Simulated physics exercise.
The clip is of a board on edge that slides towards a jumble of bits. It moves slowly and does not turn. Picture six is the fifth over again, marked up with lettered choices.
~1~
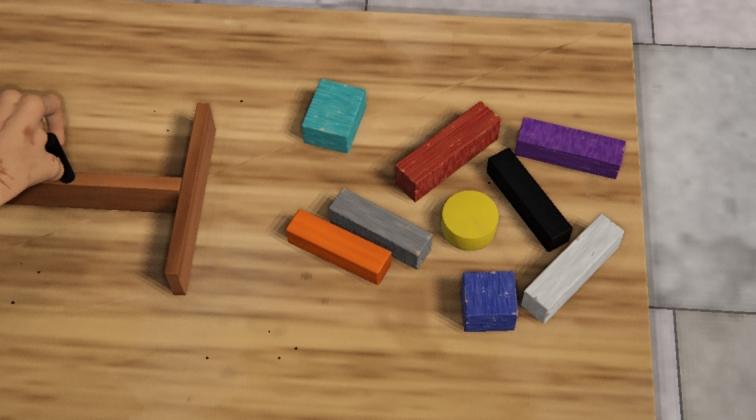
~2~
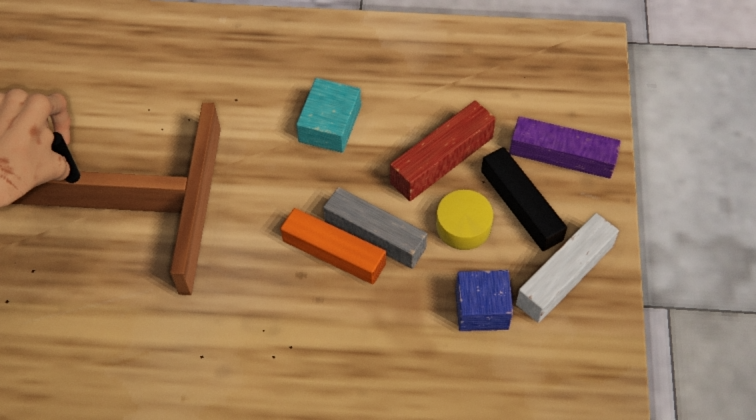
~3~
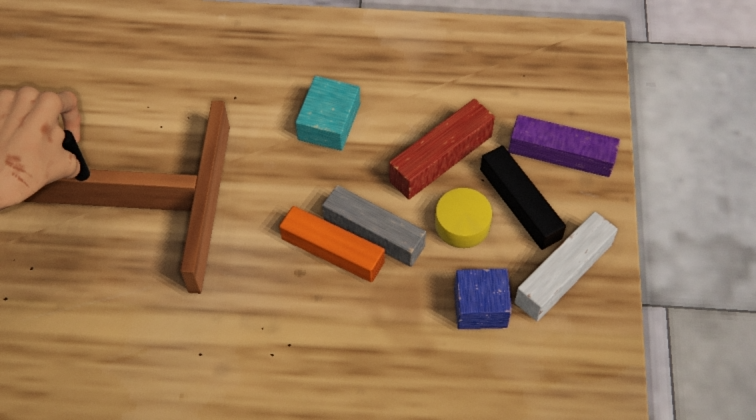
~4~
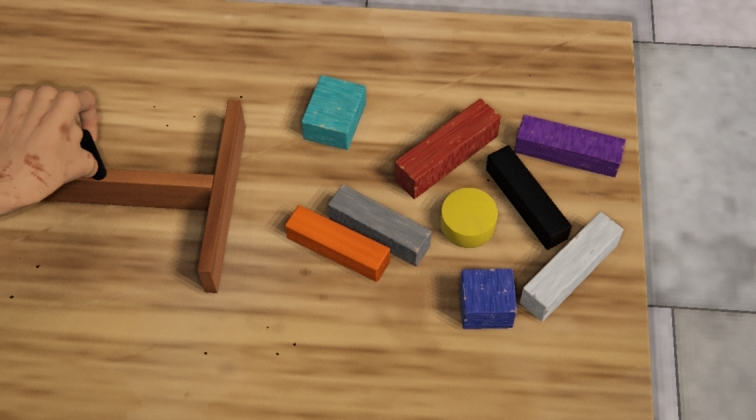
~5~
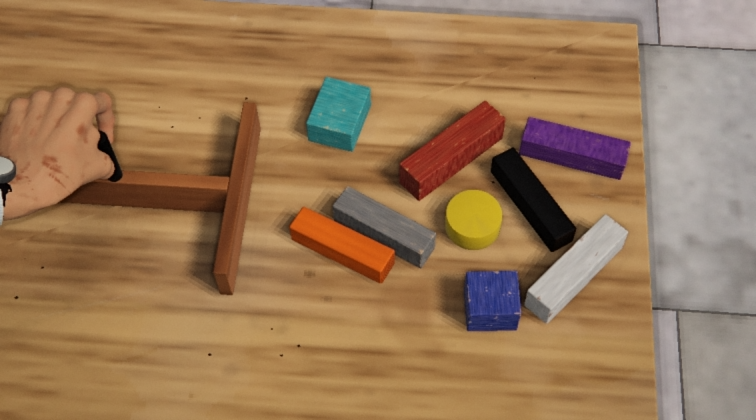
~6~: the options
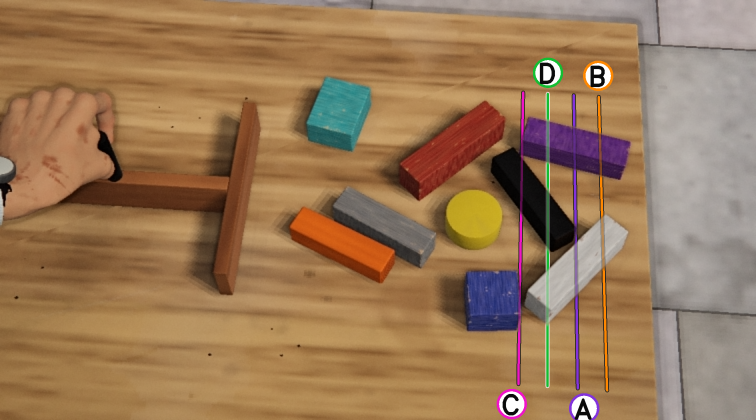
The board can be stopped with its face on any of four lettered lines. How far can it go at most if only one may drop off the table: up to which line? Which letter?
D.
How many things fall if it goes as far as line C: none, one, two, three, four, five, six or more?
In all, none.
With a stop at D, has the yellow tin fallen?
By then, no.
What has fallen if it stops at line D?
It is the white bar.
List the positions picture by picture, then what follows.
Purple bar (570, 149); blue block (489, 302); board (188, 184), in the first picture.
Board (193, 184); black stick (523, 198), in the second picture.
Board (204, 182); red bar (442, 149), in the third picture.
Board (220, 181); yellow tin (468, 218), in the fourth picture.
Board (235, 183); purple bar (575, 149); blue block (492, 301); white bar (577, 269), in the fifth picture.
On the marked copy, A at (576, 230); B at (603, 232); C at (521, 227); D at (548, 228).
With D. Early on, board (346, 190); turquoise block (374, 107); orange stick (400, 260).
Further on, board (459, 198); white bar (584, 270); black stick (554, 186).
At the end, board (547, 203); white bar over the edge; purple bar (635, 147); one fallen.
As for the rest, A drops three; B drops five; C is within the limit but short.
